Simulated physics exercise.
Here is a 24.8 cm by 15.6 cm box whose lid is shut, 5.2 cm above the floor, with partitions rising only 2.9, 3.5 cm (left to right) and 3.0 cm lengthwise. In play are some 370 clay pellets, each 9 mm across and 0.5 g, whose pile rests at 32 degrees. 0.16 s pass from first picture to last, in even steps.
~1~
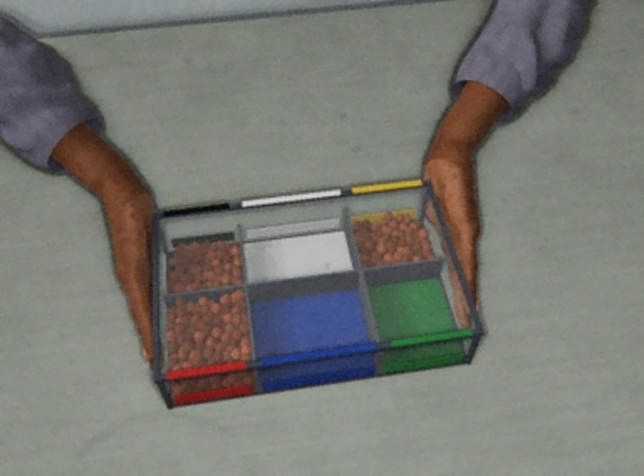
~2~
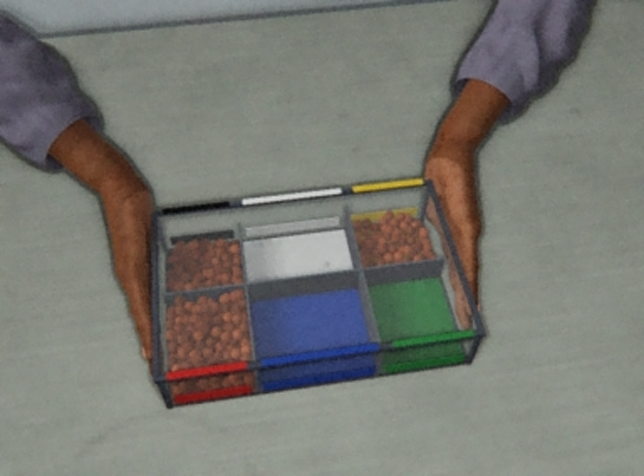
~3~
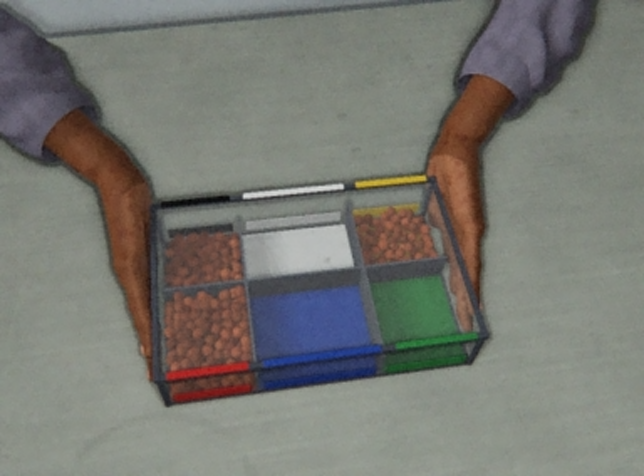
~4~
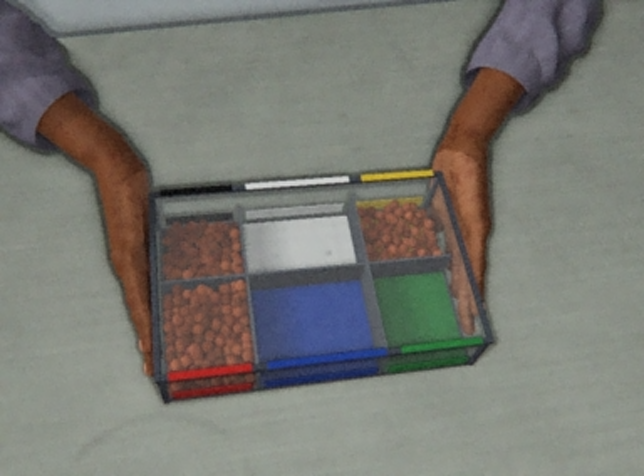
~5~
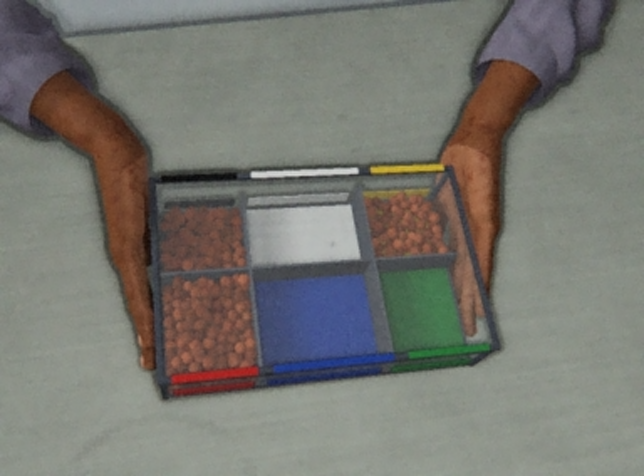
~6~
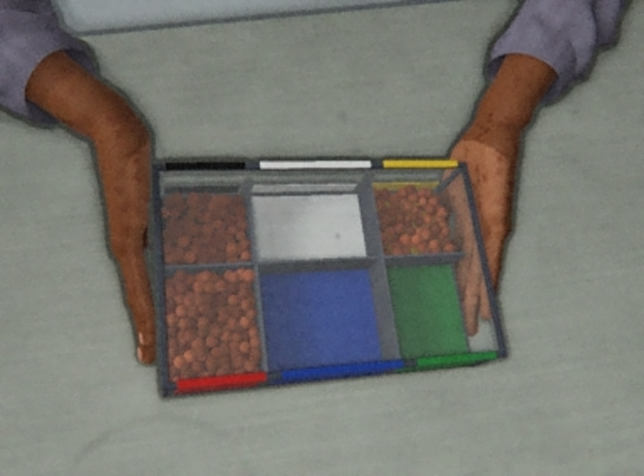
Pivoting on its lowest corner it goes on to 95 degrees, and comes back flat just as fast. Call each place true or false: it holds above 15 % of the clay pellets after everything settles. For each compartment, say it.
Red: True, blue: True, green: True, yellow: False, white: False, black: False.
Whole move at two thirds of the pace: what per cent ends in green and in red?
Per cent - green: 25; red: 40.
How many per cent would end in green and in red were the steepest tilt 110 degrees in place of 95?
Shares: Green 20, red 40, in per cent.
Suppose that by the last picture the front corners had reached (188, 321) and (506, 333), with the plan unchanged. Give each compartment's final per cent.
Red 20; blue 20; green 20; yellow 25; white 10; black 5.
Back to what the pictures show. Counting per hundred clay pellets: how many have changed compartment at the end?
50 per cent, roughly.
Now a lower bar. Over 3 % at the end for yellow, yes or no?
As for yellow, indeed so.
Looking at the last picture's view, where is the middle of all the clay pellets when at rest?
Resting centre estimate: Around (281, 357).
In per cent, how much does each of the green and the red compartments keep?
Green: 20; red: 45.
Then, 0.42 s after the last picture, tilt 94 degrees; red 50 %, blue 10 %, green 5 %, yellow 20 %, black 15 %.
Then, 0.70 s after the last picture, tilt 39 degrees; red 50 %, blue 25 %, green 20 %, yellow 10 %.
Then, 1.09 s after the last picture, tilt 0 degrees; red 45 %, blue 25 %, green 20 %, yellow 10 %.
In the end, red 45 %, blue 25 %, green 20 %, yellow 10 %, white 0 %, black 0 %.
